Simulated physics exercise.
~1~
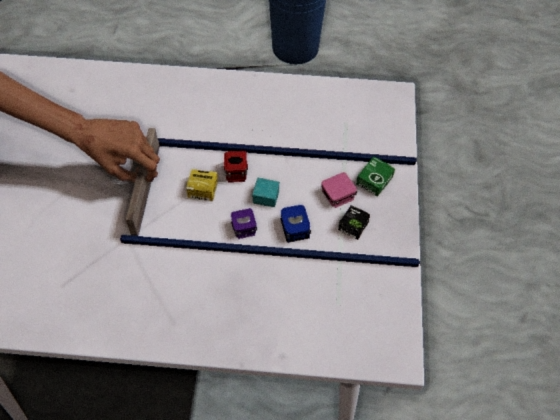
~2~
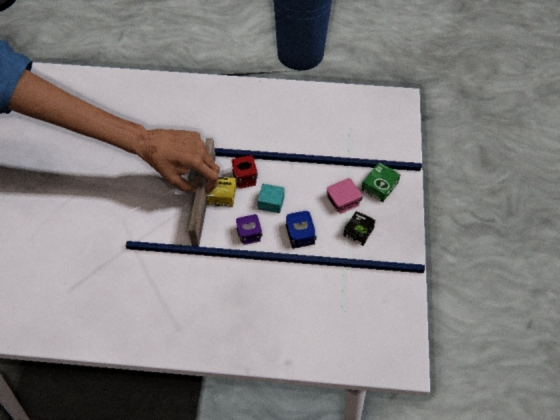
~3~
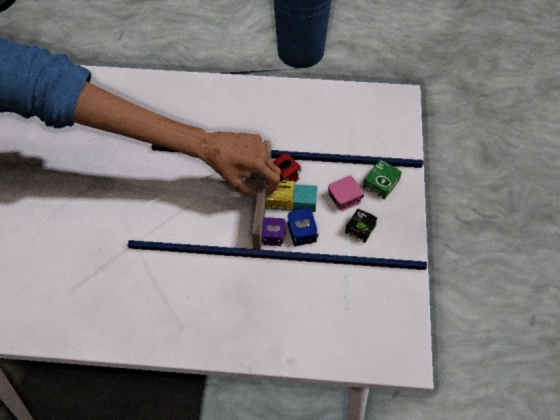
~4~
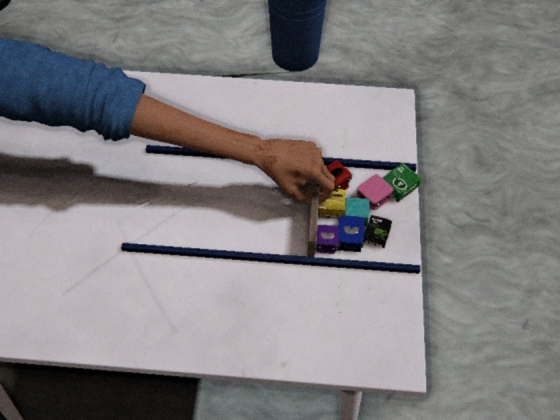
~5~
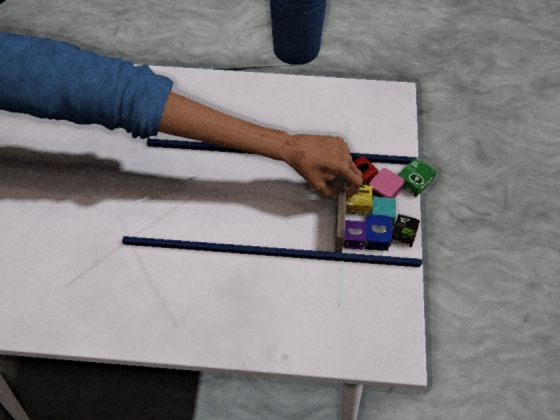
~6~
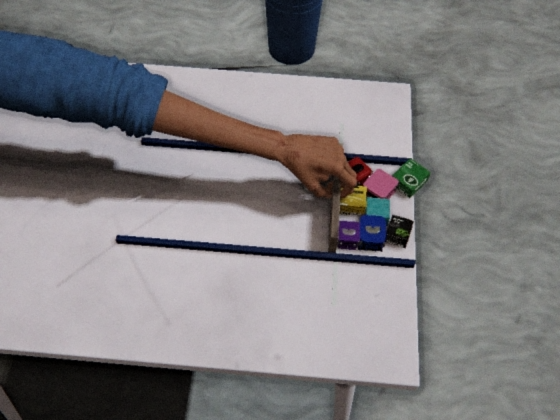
In the video, a hand slides an upright board rightward across a white table between two dark blue rods, gathering small colourful blocks and pushing them toward the right edge. The board stops with the blocks bunched near the edge, the green one at its brink, and none fall off.
